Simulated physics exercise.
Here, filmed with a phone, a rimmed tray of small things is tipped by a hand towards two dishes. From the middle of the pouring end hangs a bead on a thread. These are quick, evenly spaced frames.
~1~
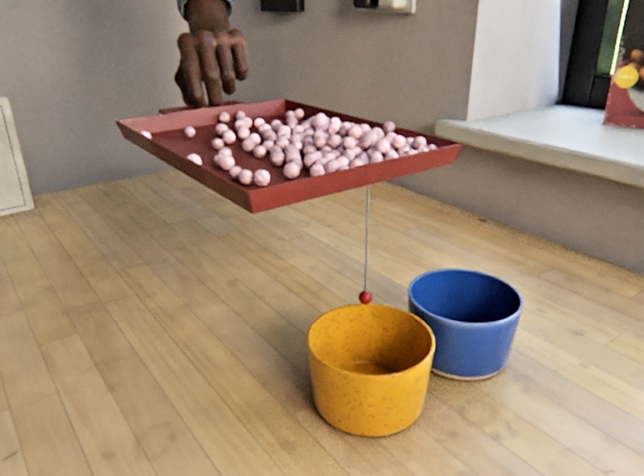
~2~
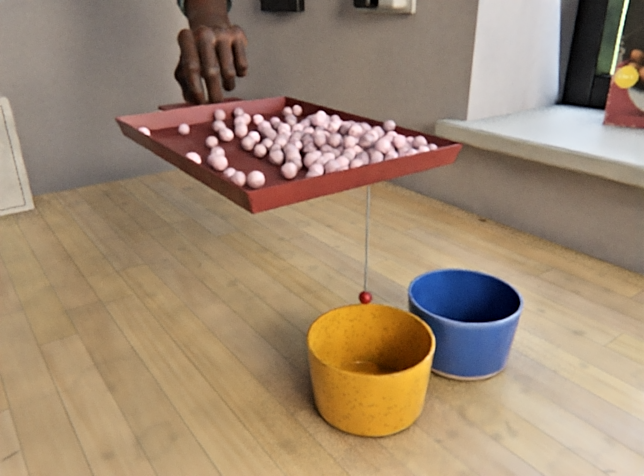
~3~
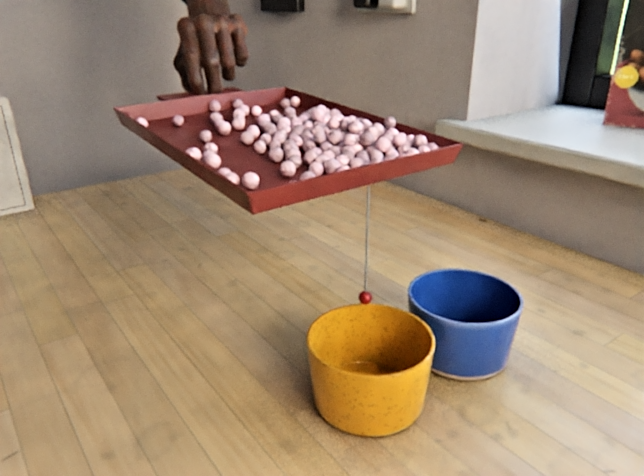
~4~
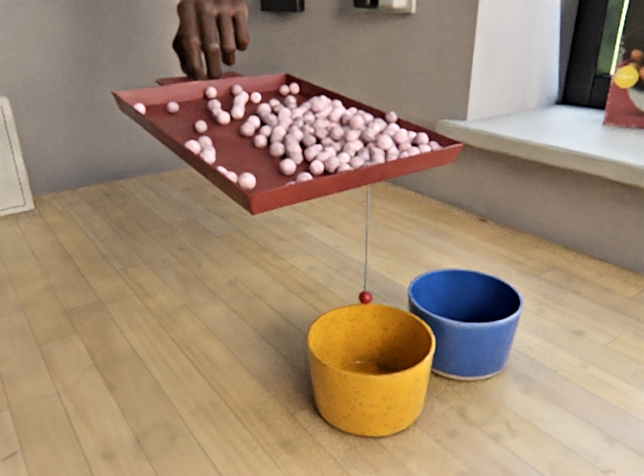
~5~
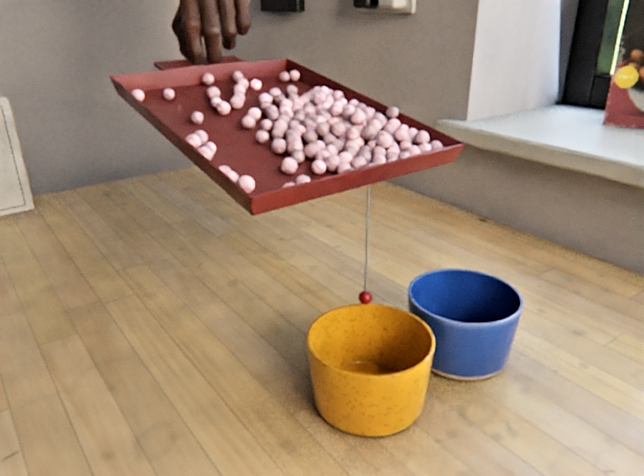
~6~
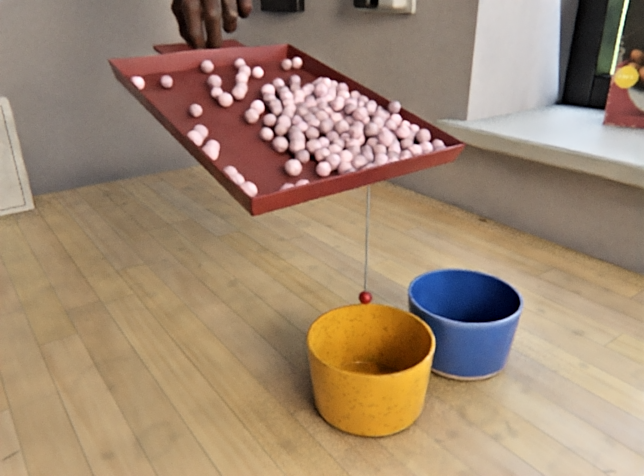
On a pale wooden tabletop against a grey wall, with a windowsill at the right, the view looks slightly down from a still camera. A dark red rimmed tray of pale pink balls is held above a yellow bowl and a blue one behind it to the right, a red bead hanging on a thread. The hand gradually raises the tray's far left end, and some balls shift slightly.
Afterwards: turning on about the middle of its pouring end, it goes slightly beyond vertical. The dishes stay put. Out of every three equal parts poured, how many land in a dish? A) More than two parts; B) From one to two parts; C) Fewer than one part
The answer is B.
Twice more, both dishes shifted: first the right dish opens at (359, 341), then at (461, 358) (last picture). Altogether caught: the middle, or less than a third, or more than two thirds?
Try one: In the middle band. Try two: Between a third and two thirds.
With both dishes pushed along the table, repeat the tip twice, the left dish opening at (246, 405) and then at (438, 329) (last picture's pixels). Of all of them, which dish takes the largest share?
In the first try it is the one to the right, in the second it is the one to the left.
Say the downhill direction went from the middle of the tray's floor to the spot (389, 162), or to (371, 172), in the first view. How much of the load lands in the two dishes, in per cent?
I'd expect around 90 in a hundred first and around 80 in a hundred second.
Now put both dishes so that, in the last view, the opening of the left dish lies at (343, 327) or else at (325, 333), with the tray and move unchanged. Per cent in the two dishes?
Roughly 20% the first time and 20% the second time.
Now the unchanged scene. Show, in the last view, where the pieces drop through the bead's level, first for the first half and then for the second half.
Initially about (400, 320); subsequently about (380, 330).
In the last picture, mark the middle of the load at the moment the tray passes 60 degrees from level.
Around (376, 166).
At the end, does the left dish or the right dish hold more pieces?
The victory goes to the left.
Soon after the last picture, tray tipped steeply; about two thirds on the tray; a small part in the left dish; a stray few in the right dish; a stray few outside both; about a quarter in the air.
A little later, tray tipped past a quarter turn; about a third in the left dish; a small part in the right dish; about half outside both; a stray few in the air.
Later still, tray tipped past a quarter turn; about a third in the left dish; a small part in the right dish; about half outside both.
By the end, tray tipped past a quarter turn; about a third in the left dish; a small part in the right dish; about half outside both.
